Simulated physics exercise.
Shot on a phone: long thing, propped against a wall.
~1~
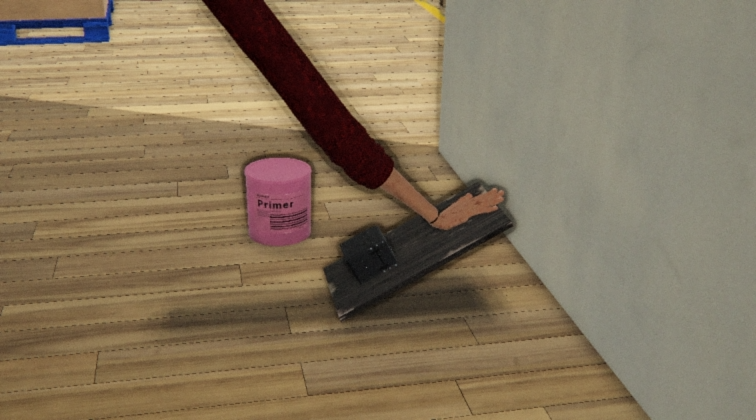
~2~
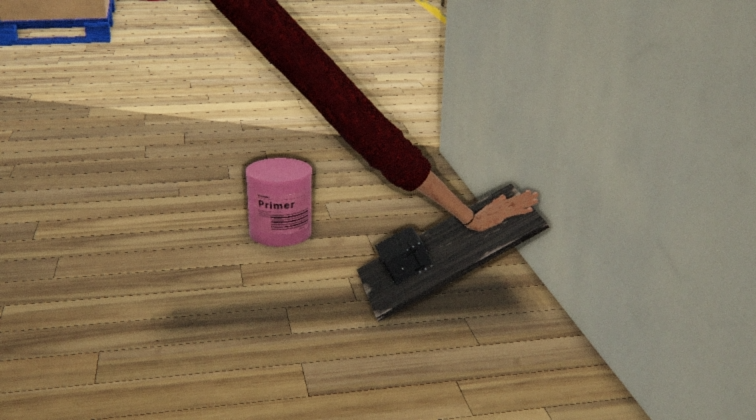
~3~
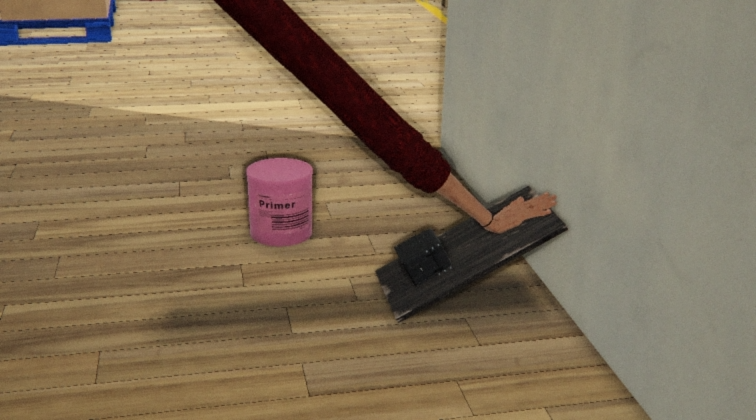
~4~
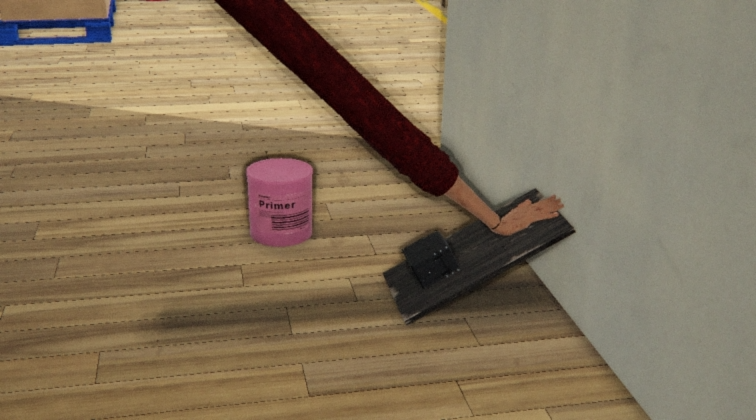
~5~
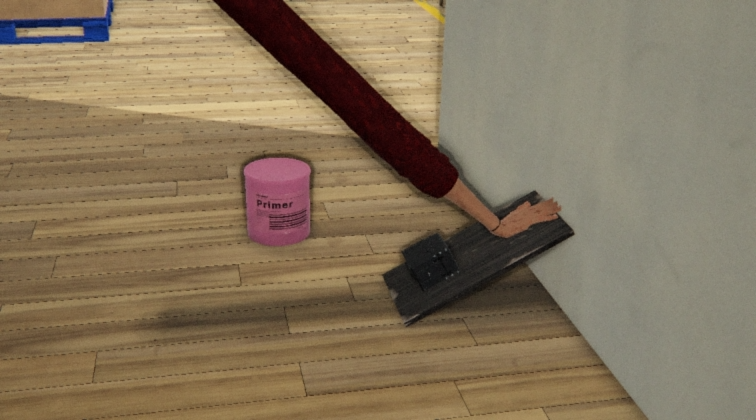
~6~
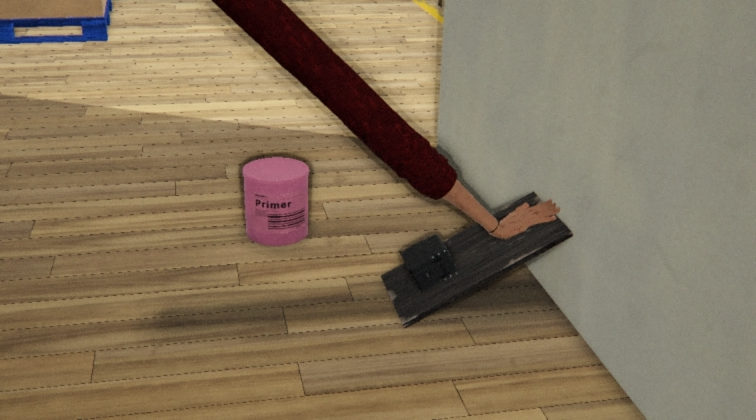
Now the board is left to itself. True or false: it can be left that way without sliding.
False.
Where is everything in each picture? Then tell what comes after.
In the first picture, not yet at the wall; black board (413, 248); pink pail (279, 201).
In the second picture, not yet at the wall; black board (448, 250); pink pail (280, 202).
In the third picture, not yet at the wall; black board (467, 251); pink pail (281, 202).
In the fourth picture, not yet at the wall; black board (474, 254); pink pail (280, 202).
In the fifth picture, leant on the wall, still held; black board (474, 256); pink pail (278, 202).
In the sixth picture, leant on the wall, still held; black board (472, 257); pink pail (277, 201).
Then, 0.30 s after the last picture, black board leaning 7° more than when let go near (467, 266).
Then, 0.40 s after the last picture, black board leaning 21° more than when let go near (461, 286).
Then, 0.50 s after the last picture, black board leaning 28° more than when let go near (459, 288).
Then, 0.60 s after the last picture, black board leaning 29° more than when let go near (459, 294).
At rest, moved from the start, black board; pink pail in place. Seen from the same camera at the end, black board near (459, 295). The board gives way.
